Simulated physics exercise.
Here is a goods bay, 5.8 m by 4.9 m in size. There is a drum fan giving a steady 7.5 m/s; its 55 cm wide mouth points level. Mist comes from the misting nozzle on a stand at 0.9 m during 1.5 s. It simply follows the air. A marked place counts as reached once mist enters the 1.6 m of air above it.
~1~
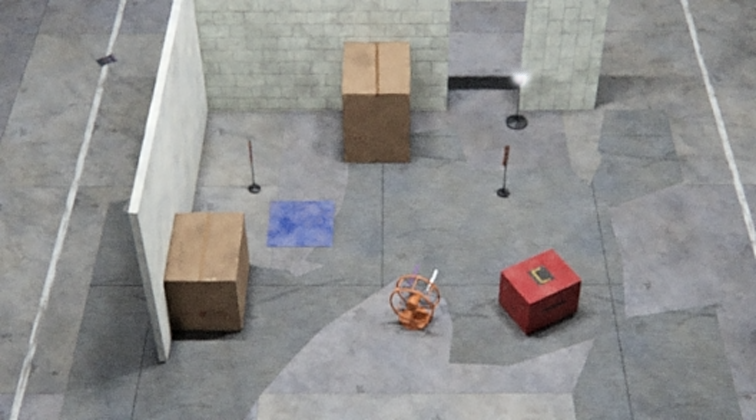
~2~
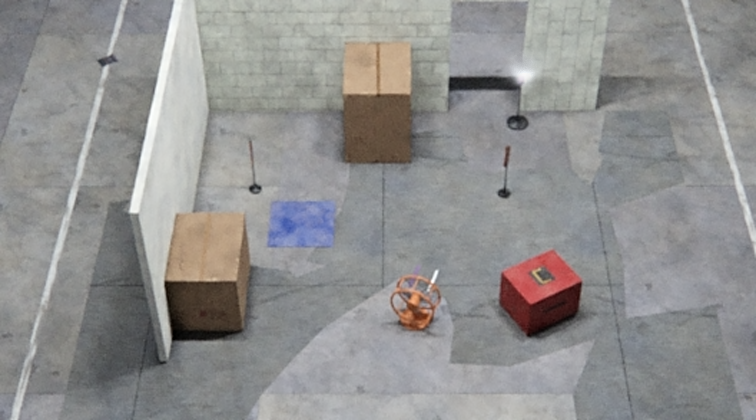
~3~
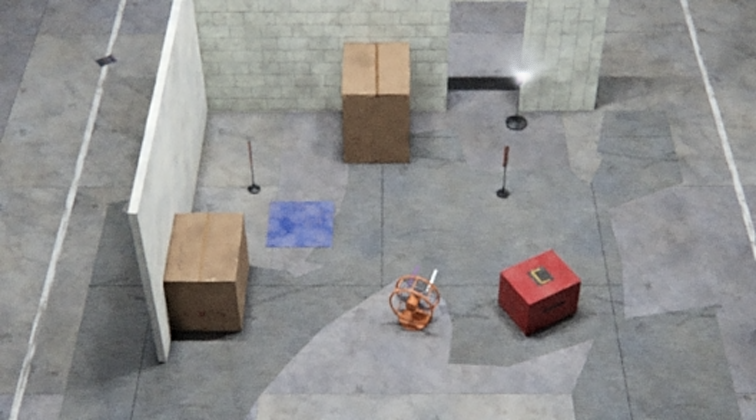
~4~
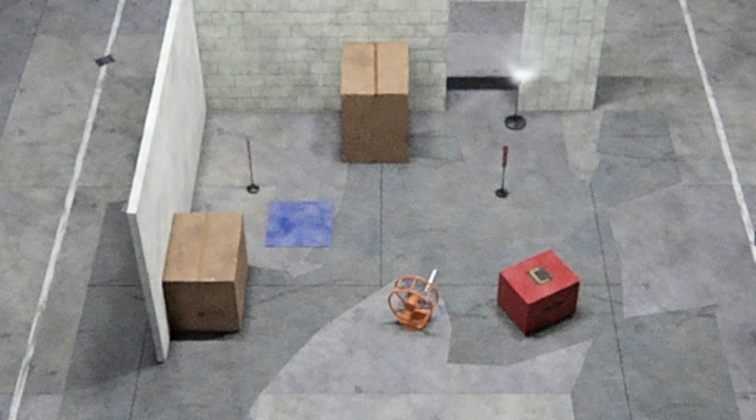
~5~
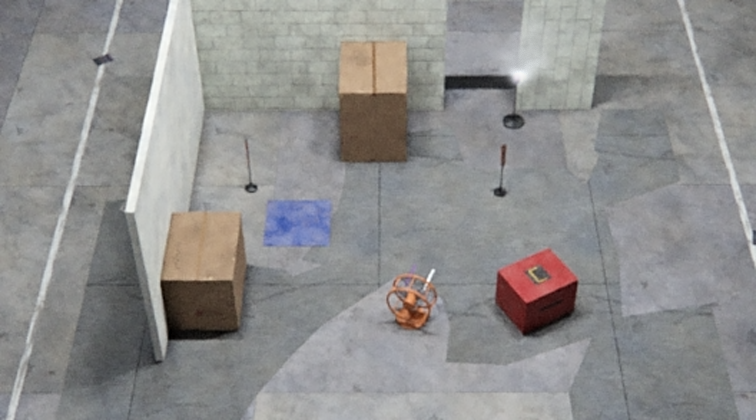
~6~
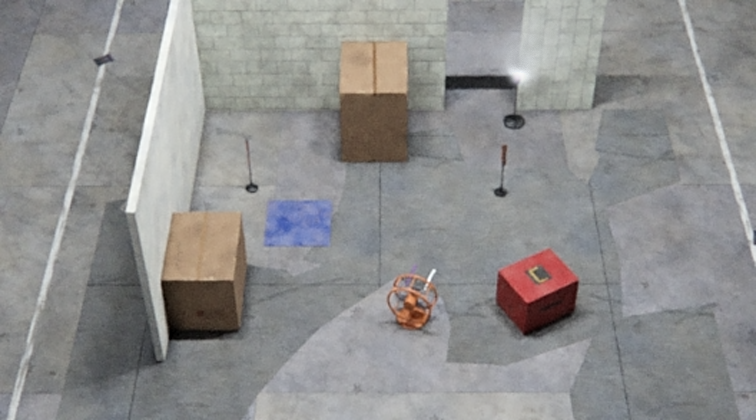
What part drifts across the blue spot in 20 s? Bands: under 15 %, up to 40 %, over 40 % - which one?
Estimate: Less than 15 %.
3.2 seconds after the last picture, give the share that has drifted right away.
About 80 % by then.
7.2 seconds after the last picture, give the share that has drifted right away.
My guess is close to 90 %.
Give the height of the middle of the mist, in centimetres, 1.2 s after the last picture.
Somewhere near 170 cm high.
Then, 1.2 s after the last picture, 0 % has passed over the blue spot; 26 % has left the area, and the middle of the rest is near (524, 19).
Then, 3.2 s after the last picture, 0 % has passed over the blue spot; 76 % has left the area.
Then, 7.2 s after the last picture, 0 % has passed over the blue spot; 93 % has left the area.
Then, 19.2 s after the last picture, 0 % has passed over the blue spot; 98 % has left the area.
